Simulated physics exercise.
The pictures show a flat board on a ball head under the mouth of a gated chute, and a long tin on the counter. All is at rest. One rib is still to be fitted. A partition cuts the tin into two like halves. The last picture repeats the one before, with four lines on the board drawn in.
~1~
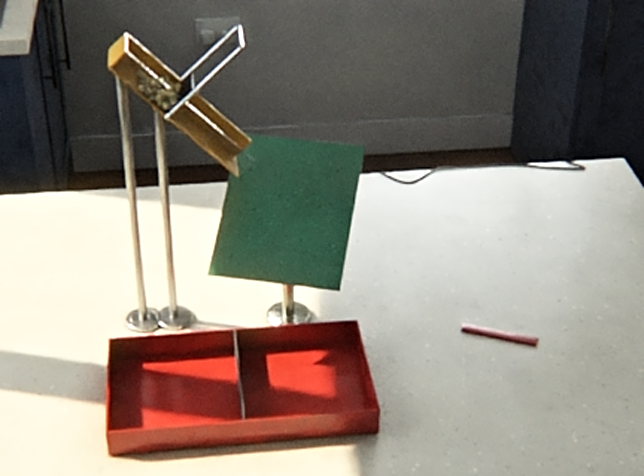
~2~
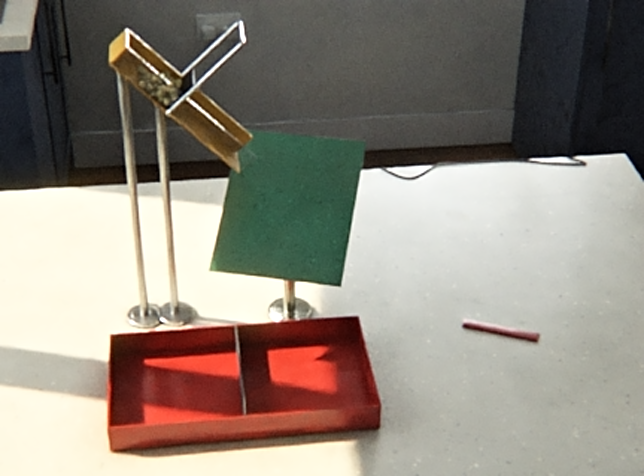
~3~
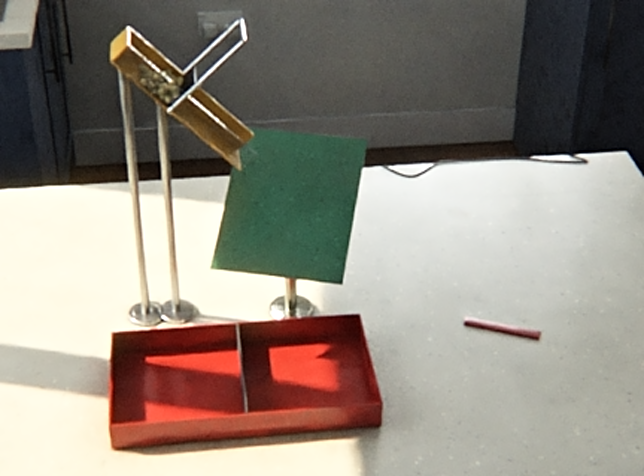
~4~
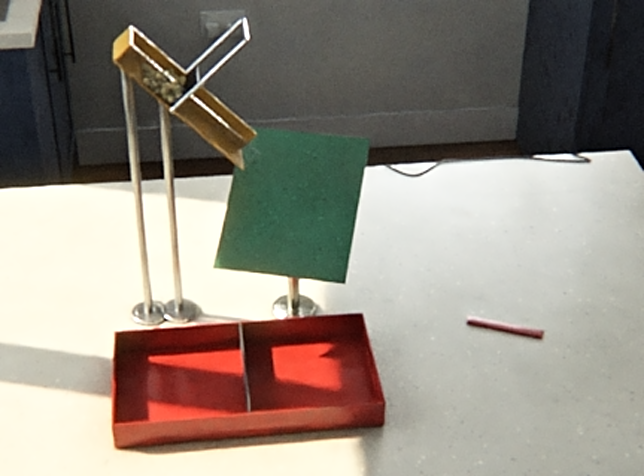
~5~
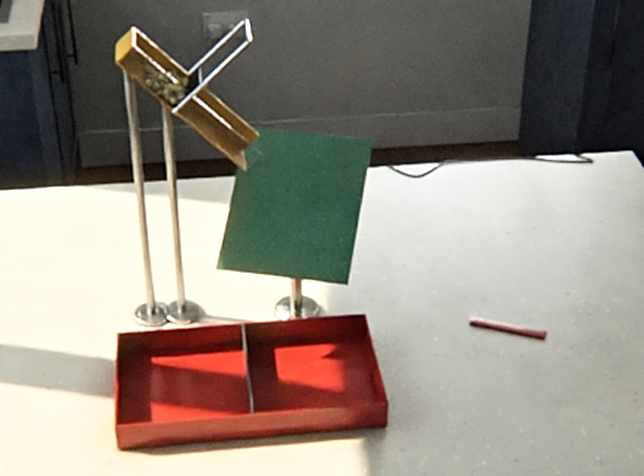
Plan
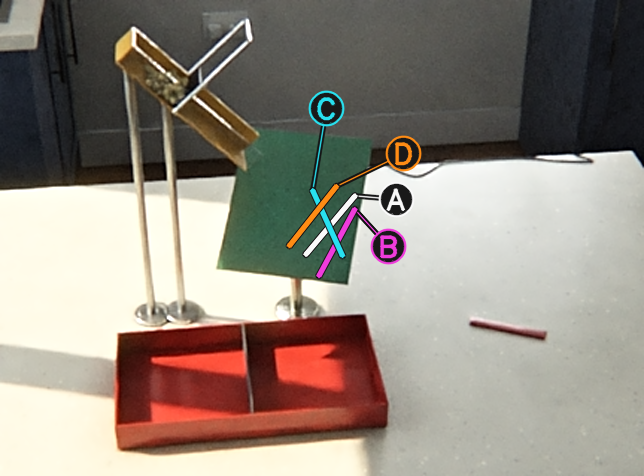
On a pale counter, a wooden chute with its gate shut stood on metal posts above a tilted green board and a divided red tin, and nothing moved apart from a slight shift of the view.
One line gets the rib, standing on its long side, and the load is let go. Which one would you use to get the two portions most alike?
D works best here.
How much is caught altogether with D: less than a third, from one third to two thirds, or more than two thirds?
More than two thirds.
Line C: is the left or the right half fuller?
More lands on the right.
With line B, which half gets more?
The right half.
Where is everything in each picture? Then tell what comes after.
Load behind the gate at (161, 93), soya beans; lip of the chute at (237, 166), sloping fairly steeply, in the first frame.
Middle of the board at (289, 204), tilted fairly steeply; middle of its low edge at (274, 278); of its high edge at (302, 135), in the second frame.
Front corners of the tin at (109, 426) and (382, 403); front end of its middle wall at (247, 414); gate still shut at (191, 79), in the third frame.
Middle of the load at (166, 86); lip at (242, 159), in the fourth frame.
Middle of the load at (168, 87); lip at (244, 161), in the fifth frame.
On the marked copy, line A from (354, 195) to (306, 254); line B from (354, 209) to (319, 275); line C from (312, 190) to (342, 255); line D from (336, 186) to (289, 245).
For line A, of what is caught, about a quarter in the left half, most in the right.
For line B, of what is caught, a small part in the left half, nearly all in the right.
For line C, of what is caught, a small part in the left half, nearly all in the right.
For line D, of what is caught, about two thirds in the left half, about a third in the right.
